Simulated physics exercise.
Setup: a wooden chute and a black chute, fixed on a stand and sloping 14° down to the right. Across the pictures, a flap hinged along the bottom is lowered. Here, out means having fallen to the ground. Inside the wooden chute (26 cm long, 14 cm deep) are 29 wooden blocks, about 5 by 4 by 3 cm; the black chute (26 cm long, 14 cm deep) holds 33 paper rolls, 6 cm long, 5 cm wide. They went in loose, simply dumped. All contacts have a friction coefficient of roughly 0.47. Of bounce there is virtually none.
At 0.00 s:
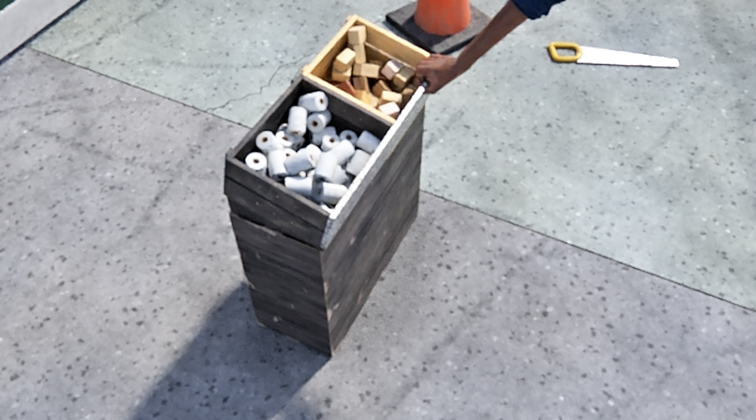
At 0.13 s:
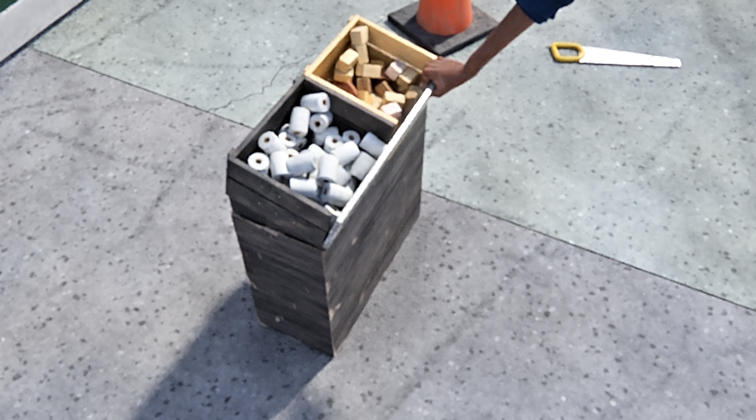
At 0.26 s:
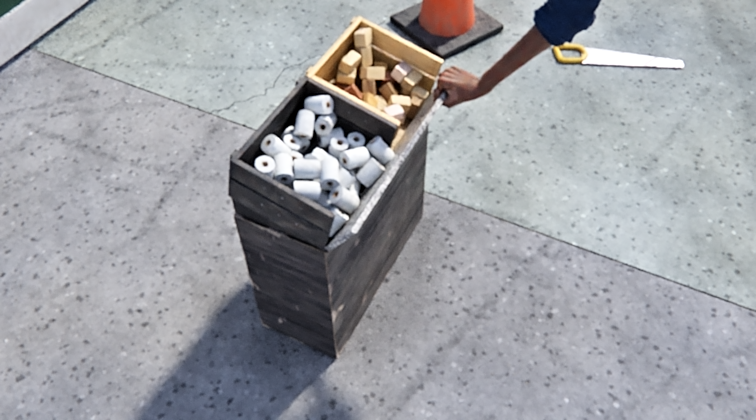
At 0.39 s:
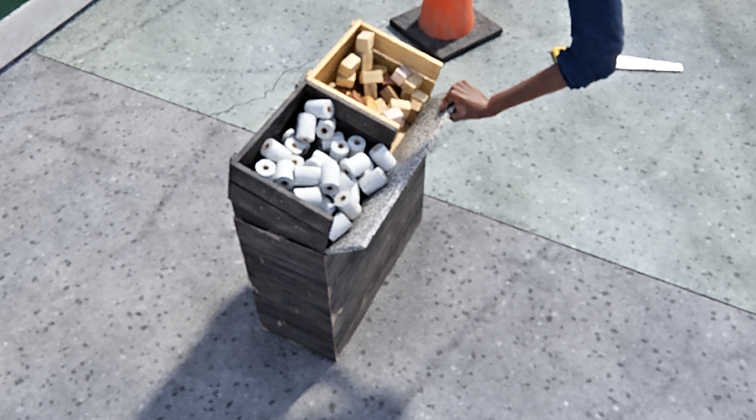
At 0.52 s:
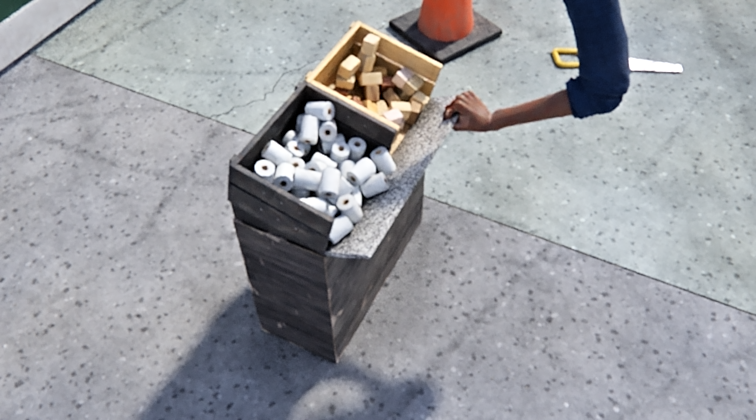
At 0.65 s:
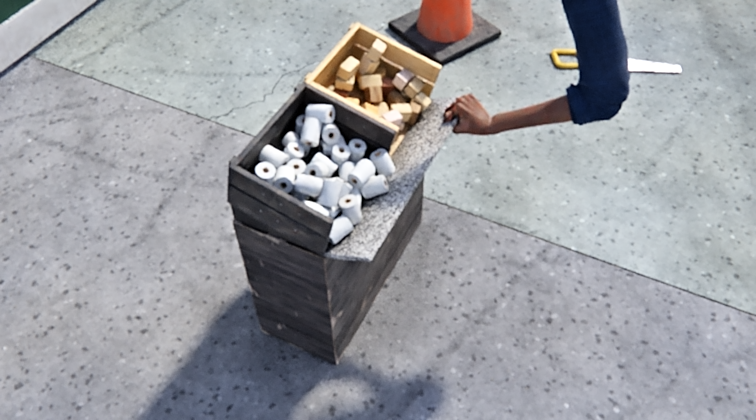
In this clip, a hand lowers a speckled flap outward along the right side of a black chute of white paper rolls and a wooden chute of blocks, while the rolls and blocks shift slightly inside.
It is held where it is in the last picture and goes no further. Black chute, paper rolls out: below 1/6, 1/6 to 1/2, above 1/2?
Less than one sixth gone.
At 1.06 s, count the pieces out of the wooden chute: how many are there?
The wooden chute is at around 0.
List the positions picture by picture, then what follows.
In the first frame (we follow the rim corner now nearest the camera), black chute at (330, 215); wooden chute at (395, 122); flap open 0°; nothing has dropped clear.
Black chute at (332, 215); flap open 6°, in the second frame.
Black chute at (335, 216); flap open 20°, in the third frame.
Black chute at (334, 219); flap open 37°, in the fourth frame.
Black chute at (334, 221); flap open 49°, in the fifth frame.
Black chute at (334, 222); wooden chute at (398, 129); flap open 51°; nothing has dropped clear, in the sixth frame.
After 1.06 s, 0 of 29 out of the wooden chute and 0 of 33 out of the black chute.
After 1.57 s, 0 of 29 out of the wooden chute and 0 of 33 out of the black chute.
After 2.28 s, 0 of 29 out of the wooden chute and 0 of 33 out of the black chute.
Final count (at 3.20 s), 0 of 29 out of the wooden chute and 0 of 33 out of the black chute. Asked share, 0 of 33, 0 per cent.
